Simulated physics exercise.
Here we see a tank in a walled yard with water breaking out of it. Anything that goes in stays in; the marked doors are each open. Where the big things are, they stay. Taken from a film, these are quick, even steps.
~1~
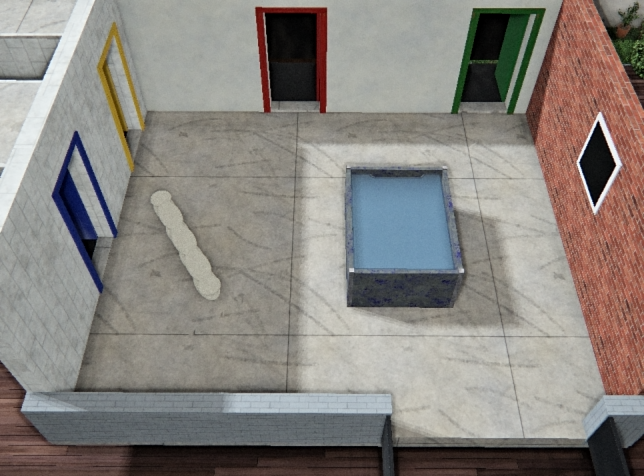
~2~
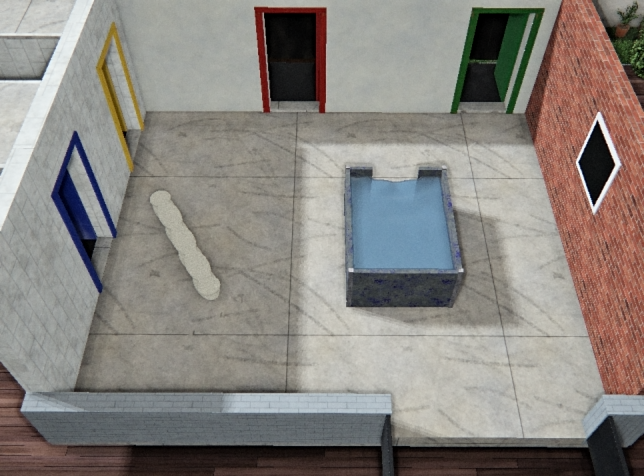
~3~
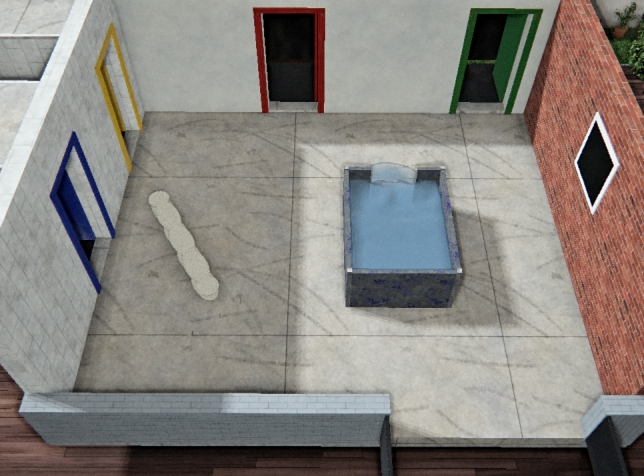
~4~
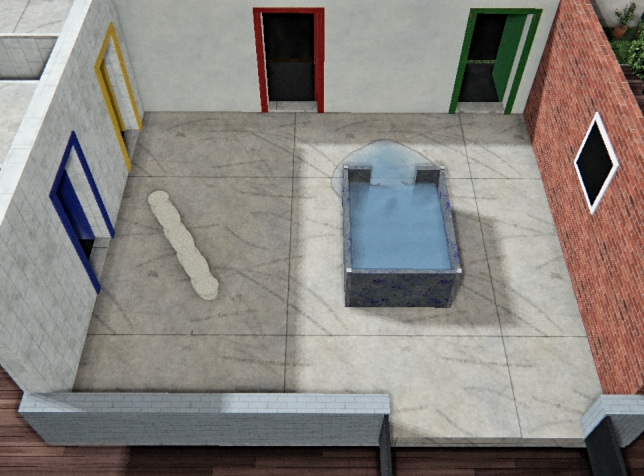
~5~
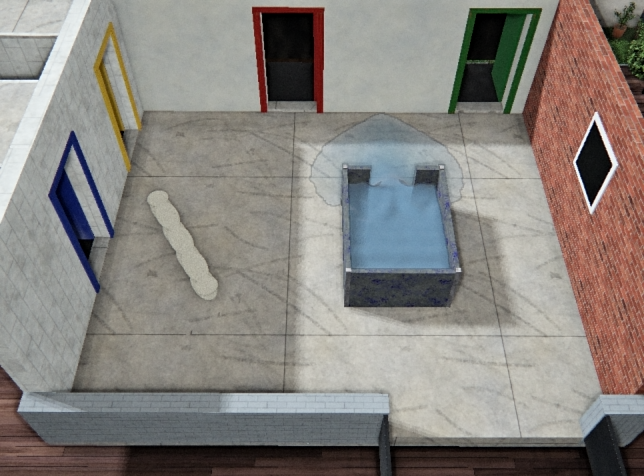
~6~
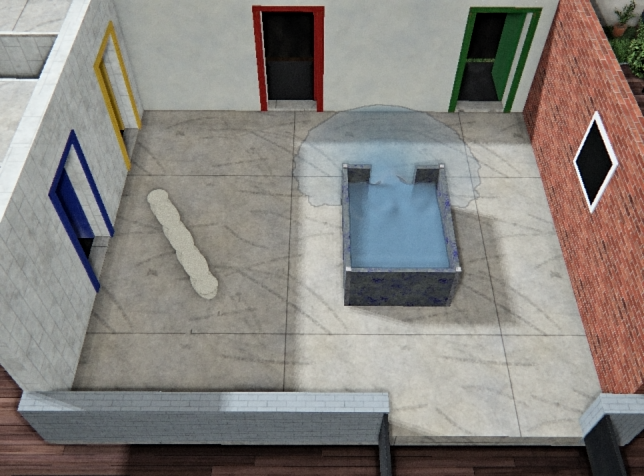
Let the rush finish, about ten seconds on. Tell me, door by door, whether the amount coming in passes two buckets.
At the yellow door it passes two buckets; at the blue door it stays within two buckets; at the green door it passes two buckets; at the red door it passes two buckets.
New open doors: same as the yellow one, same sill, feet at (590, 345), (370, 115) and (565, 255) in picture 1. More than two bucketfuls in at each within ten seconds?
In order: Stays within it, tops the limit, stays within it.
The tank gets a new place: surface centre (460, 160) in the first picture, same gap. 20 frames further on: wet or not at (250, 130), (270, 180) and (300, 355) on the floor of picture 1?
As listed: Covered, wet, clear.
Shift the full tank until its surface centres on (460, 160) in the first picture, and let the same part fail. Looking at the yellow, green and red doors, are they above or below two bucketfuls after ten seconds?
Lab note - yellow door crosses the line, green door crosses the line, red door doesn't reach it.
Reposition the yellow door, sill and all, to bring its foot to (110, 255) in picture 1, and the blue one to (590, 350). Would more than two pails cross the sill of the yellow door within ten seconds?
Note - yellow: Comes out below.
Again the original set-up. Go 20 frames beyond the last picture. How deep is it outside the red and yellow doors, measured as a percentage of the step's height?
First around 170 percent, second around 340 percent.
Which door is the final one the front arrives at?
I'd go with the blue-painted one.
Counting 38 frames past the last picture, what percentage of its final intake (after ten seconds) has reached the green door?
I'd put it at about 85 per cent.
A moment on, water covers 20 % of the floor; the yellow door not reached, the blue door not reached, the green door under two buckets in, the red door under two buckets in.
Next, water covers 25 % of the floor; the yellow door not reached, the blue door not reached, the green door over two buckets in, the red door over two buckets in.
Then, water covers 40 % of the floor; the yellow door over two buckets in, the blue door not reached, the green door over two buckets in, the red door over two buckets in.
Later, water covers 65 % of the floor; the yellow door far over two buckets in, the blue door wet at the sill, nothing in, the green door far over two buckets in, the red door over two buckets in.
In the end, water covers 85 % of the floor; the yellow door far over two buckets in, the blue door wet at the sill, nothing in, the green door far over two buckets in, the red door over two buckets in.
